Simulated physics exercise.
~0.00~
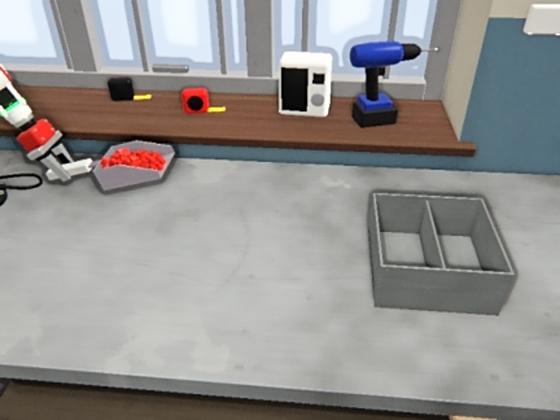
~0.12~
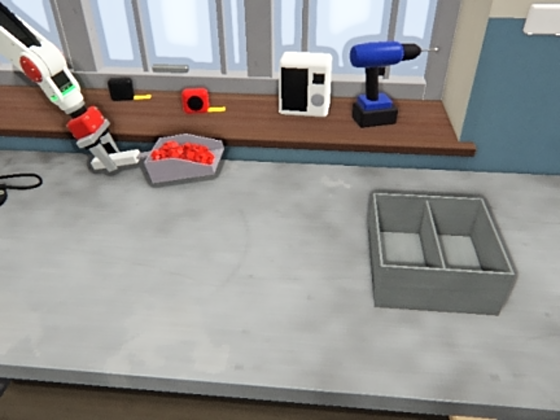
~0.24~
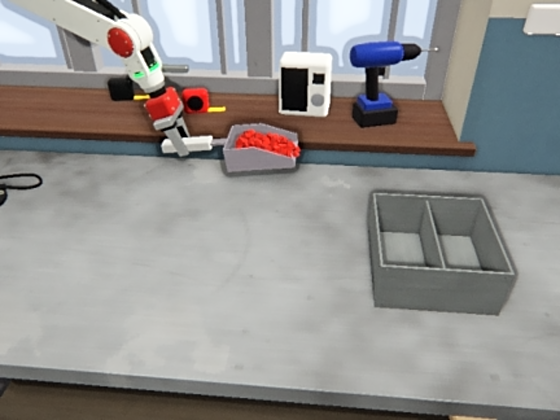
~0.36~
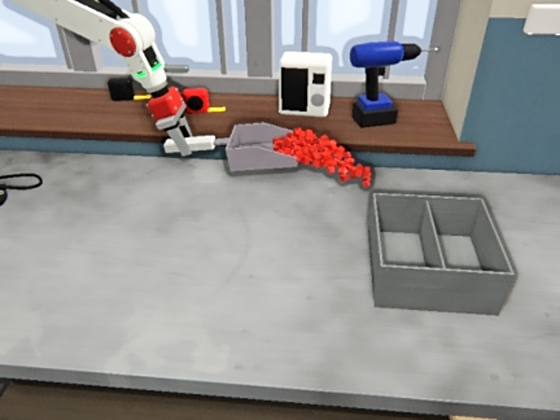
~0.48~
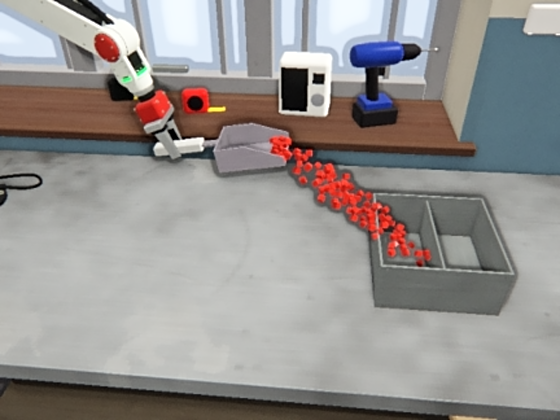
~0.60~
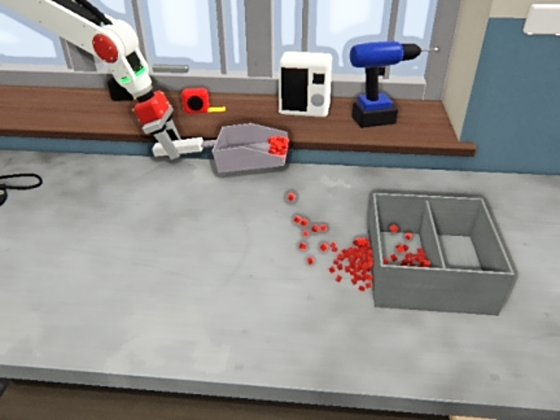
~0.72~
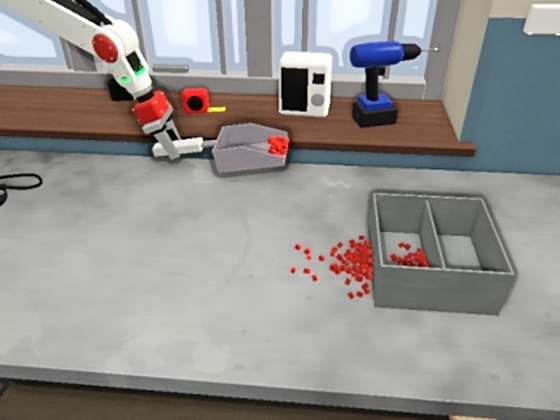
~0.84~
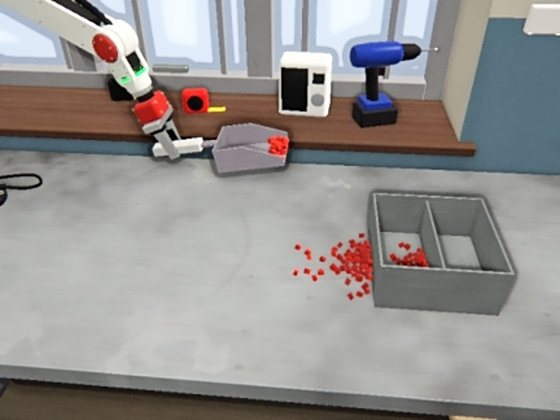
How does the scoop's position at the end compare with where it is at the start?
The scoop starts near the left side at the back of the counter, and it ends farther right, below the ledge and near the middle of the view, still short of the bin.
